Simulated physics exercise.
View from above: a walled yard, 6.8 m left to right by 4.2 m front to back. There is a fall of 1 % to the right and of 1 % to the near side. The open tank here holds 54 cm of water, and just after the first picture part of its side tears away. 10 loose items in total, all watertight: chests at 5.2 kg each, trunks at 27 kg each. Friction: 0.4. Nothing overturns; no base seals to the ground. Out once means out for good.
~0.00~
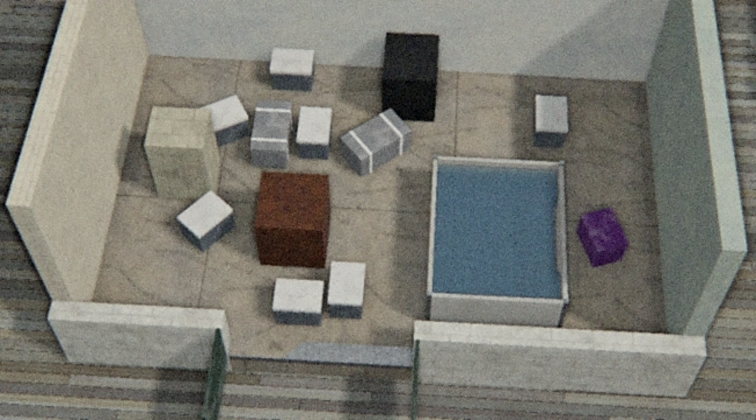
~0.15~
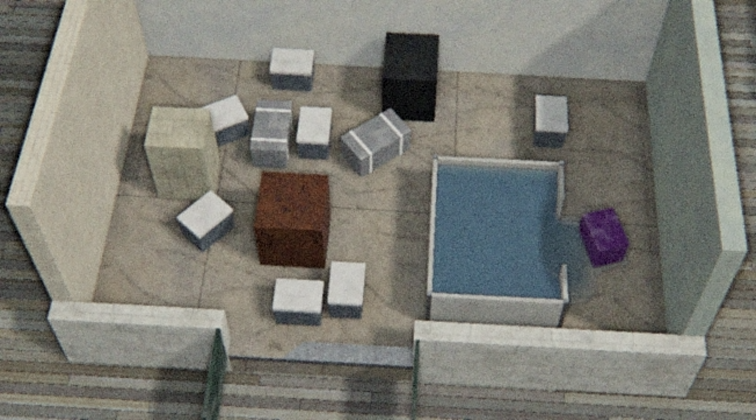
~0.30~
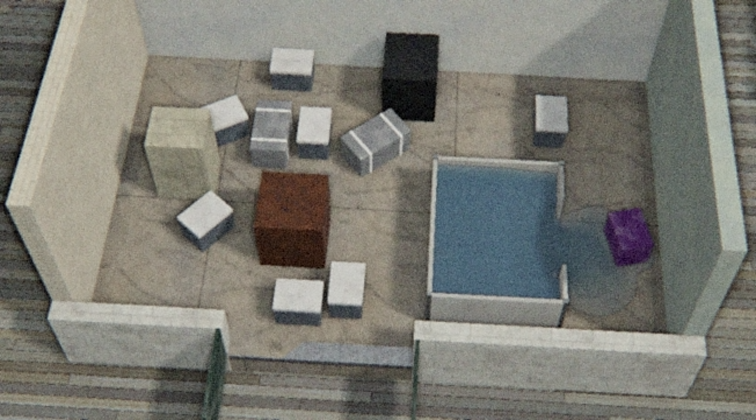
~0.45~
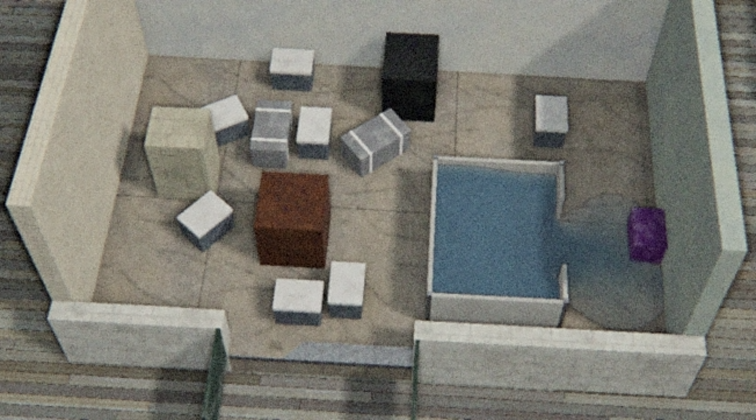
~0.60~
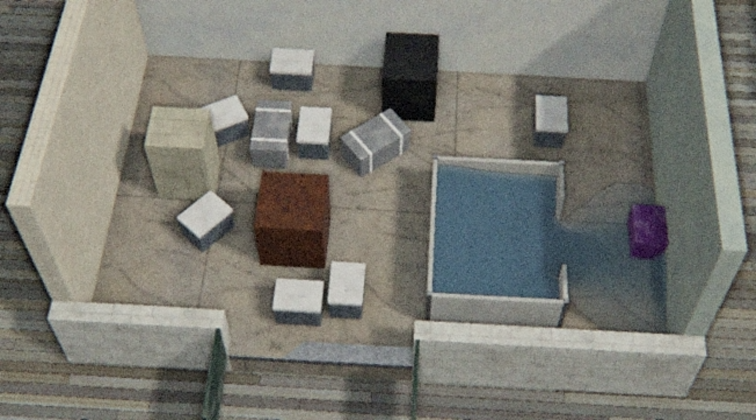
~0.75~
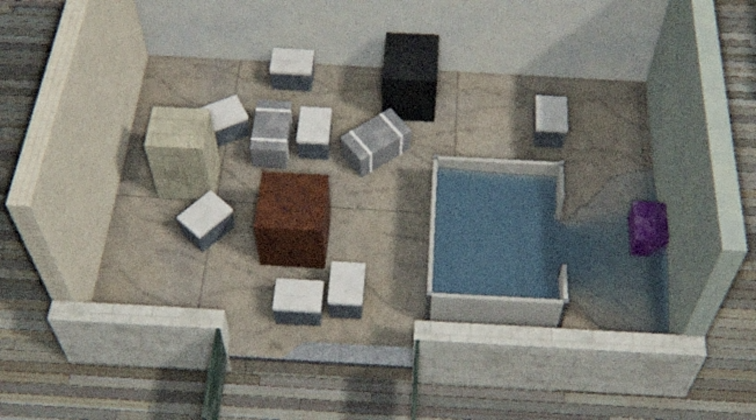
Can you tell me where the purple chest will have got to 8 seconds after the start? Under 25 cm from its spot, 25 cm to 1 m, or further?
It will be left a long way off.
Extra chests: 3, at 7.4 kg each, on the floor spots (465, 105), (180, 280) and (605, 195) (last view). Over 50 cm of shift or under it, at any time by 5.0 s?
The first one ends up beyond that, the second inside that, the third beyond that.
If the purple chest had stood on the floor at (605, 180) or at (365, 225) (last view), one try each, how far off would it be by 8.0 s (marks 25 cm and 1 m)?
Well, the first time it drifts a modest way, and the second time it covers a big distance.
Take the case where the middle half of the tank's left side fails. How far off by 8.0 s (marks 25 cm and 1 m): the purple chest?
Well, the purple chest keeps its spot.
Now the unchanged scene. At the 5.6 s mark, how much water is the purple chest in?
Somewhere close to 9 cm.
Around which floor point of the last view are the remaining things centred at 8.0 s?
Around (267, 193).
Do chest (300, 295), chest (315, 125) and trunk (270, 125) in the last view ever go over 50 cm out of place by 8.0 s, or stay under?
Well, going one by one, it's too far, not that far and not that far.
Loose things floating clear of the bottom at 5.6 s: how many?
By my count, 2.
After 1.6 s the purple chest is near (650, 177), 0.8 m from its start, afloat; 0 of 10 are out; 1 afloat.
After 3.6 s the purple chest is near (552, 75), 2.4 m from its start, afloat; 0 of 10 are out; 1 afloat.
After 5.6 s the purple chest is near (431, 141), 2.4 m from its start, afloat; 0 of 10 are out; 2 afloat.
After 8.0 s the purple chest is near (345, 237), 3.1 m from its start, afloat; 0 of 10 are out; 5 afloat.
